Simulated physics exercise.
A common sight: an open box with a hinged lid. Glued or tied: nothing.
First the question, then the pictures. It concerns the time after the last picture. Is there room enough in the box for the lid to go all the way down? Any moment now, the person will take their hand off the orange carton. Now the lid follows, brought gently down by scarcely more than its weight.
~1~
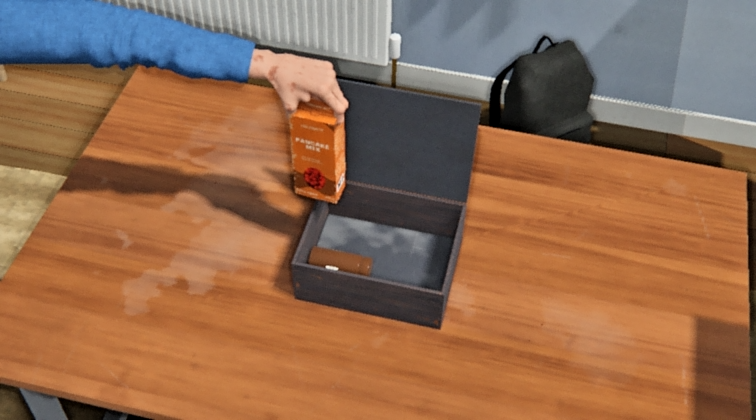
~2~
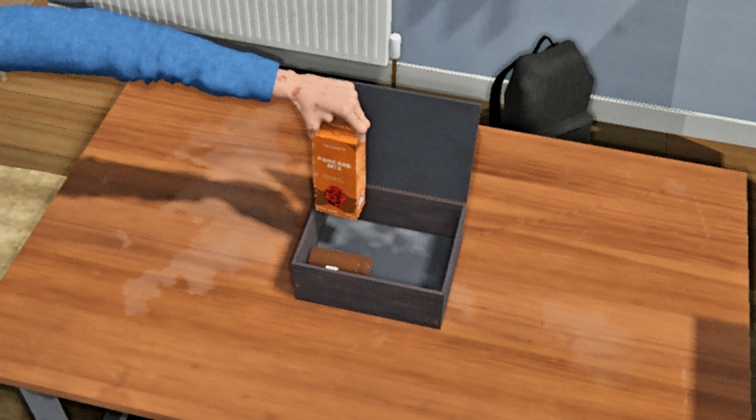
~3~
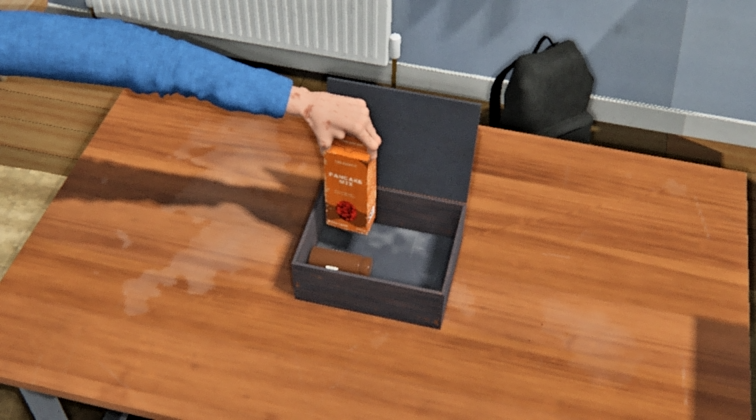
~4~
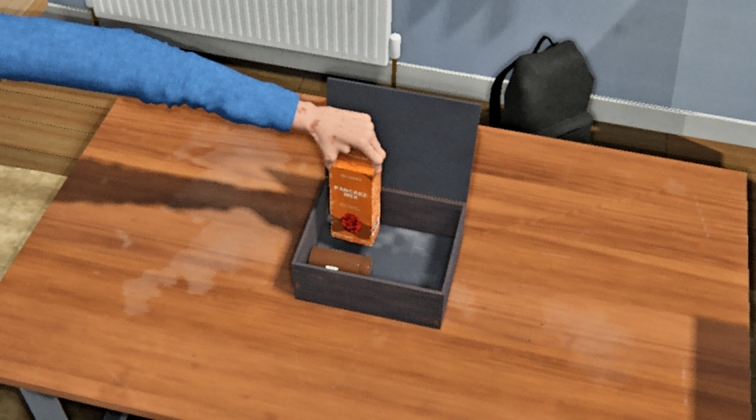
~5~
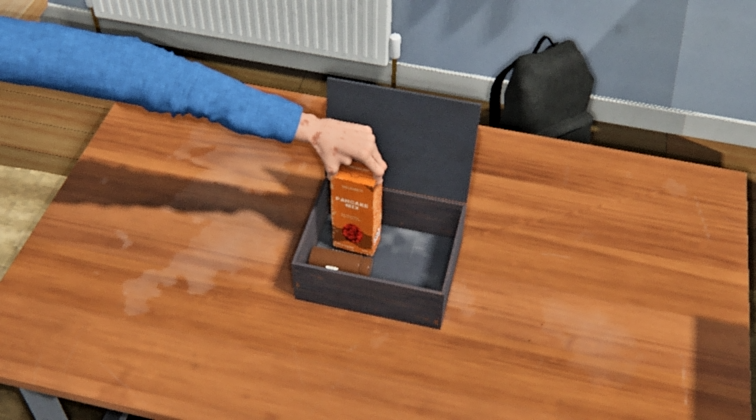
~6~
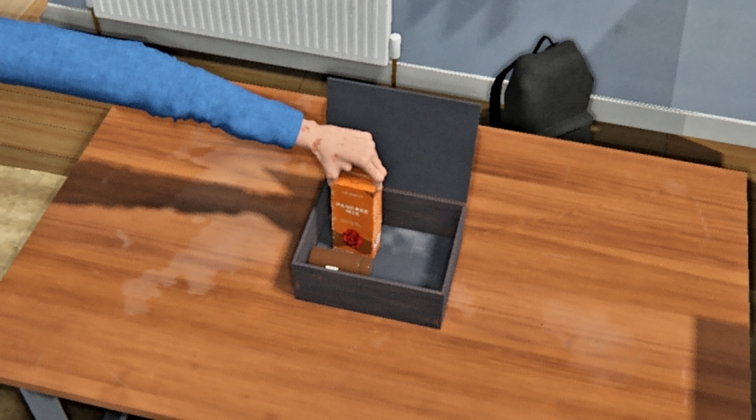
No, there is not.
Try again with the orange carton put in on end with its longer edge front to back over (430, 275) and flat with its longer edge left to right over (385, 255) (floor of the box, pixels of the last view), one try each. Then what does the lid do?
Open, then shut.
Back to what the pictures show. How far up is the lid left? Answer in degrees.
Around 65 degrees.
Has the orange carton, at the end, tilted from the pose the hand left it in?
It stays as placed.
Then, 1.00 s after the last picture, lid starting down.
Then, 1.40 s after the last picture, lid 72° above the rim.
Then, 1.90 s after the last picture, lid 65° above the rim.
Then, 4.20 s after the last picture, orange carton resting near (357, 214).
At rest, lid 65° above the rim; both in place. Seen from the same camera at the end, orange carton near (357, 214).
